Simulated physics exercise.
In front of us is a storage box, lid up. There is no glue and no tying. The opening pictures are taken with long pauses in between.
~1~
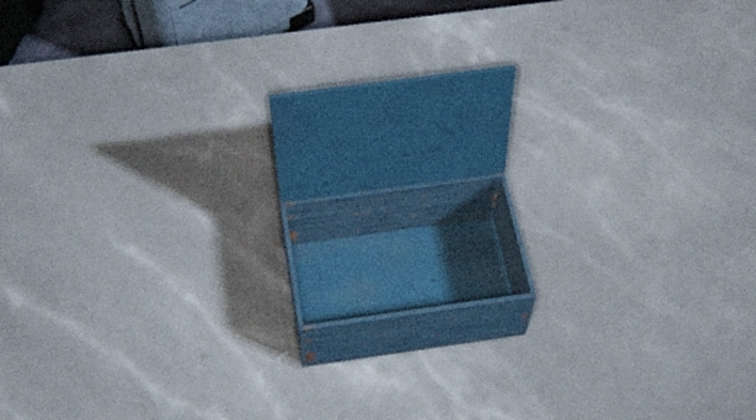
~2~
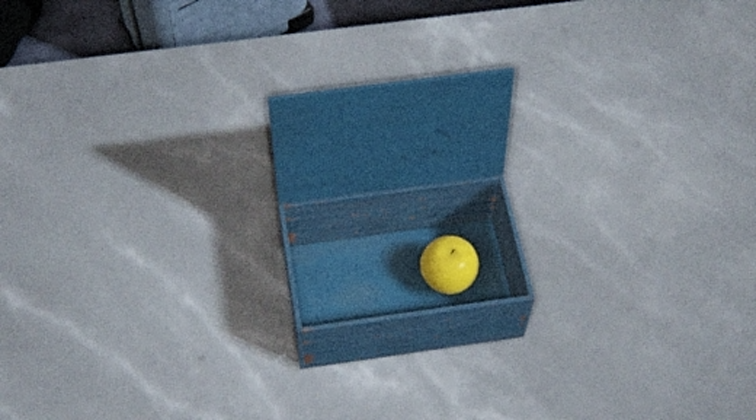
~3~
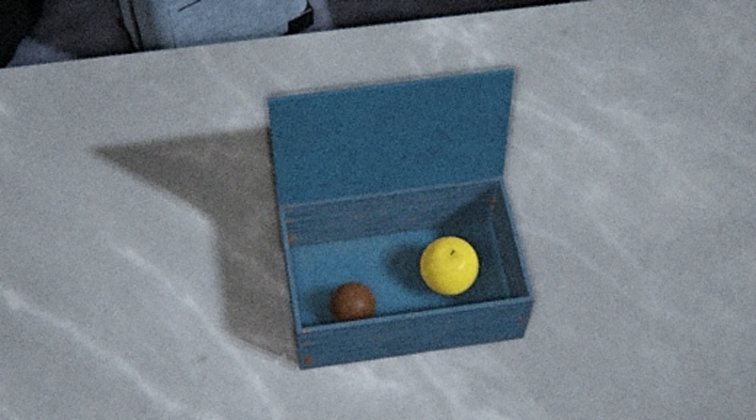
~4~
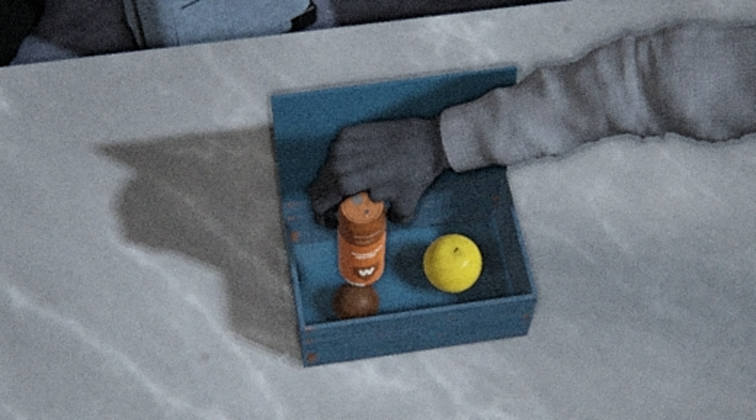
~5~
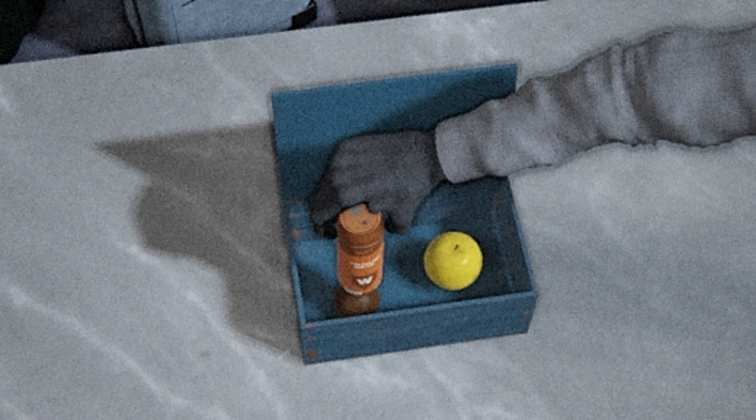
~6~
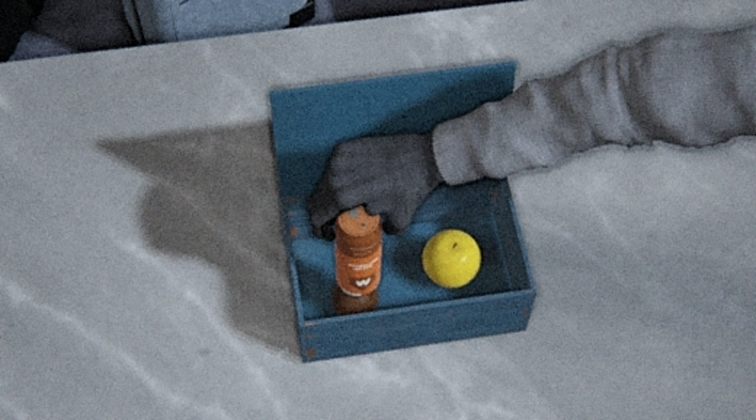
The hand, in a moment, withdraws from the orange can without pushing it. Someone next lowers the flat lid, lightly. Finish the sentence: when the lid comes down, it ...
... shuts properly.
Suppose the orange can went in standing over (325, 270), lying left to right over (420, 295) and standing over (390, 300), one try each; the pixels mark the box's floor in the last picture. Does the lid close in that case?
First, it stays open; second, it shuts; third, it stays open.
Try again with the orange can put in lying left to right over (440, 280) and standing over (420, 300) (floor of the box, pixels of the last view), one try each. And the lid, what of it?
First time round it drops into place, and second time round it won't go down.
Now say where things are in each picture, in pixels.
The last thing is not in view yet, in the first frame.
The last thing is not in view yet; yellow apple (450, 265), in the second frame.
The last thing is not in view yet; yellow apple (449, 266), in the third frame.
Coming down; orange can (361, 240); yellow apple (453, 264), in the fourth frame.
Coming down; orange can (360, 249); yellow apple (453, 261), in the fifth frame.
In place under the hand; orange can (358, 251); yellow apple (452, 259), in the sixth frame.
Then, 0.50 s after the last picture, orange can tipped 62° from how it was near (405, 243); brown lemon rolled a little.
Then, 1.00 s after the last picture, lid starting down; orange can on its side near (407, 243); yellow apple rolled about its own width; brown lemon rolled about its own width.
Then, 1.60 s after the last picture, lid 54° above the rim; orange can on its side near (407, 243); yellow apple rolled about its own width; brown lemon rolled a little.
Then, 2.00 s after the last picture, lid 15° above the rim; orange can on its side near (408, 244); yellow apple rolled about its own width; brown lemon rolled a little.
At rest, lid shut; tipped over in the box, orange can; moved from the start, yellow apple; brown lemon in place. Seen from the same camera at the end, orange can near (408, 244).
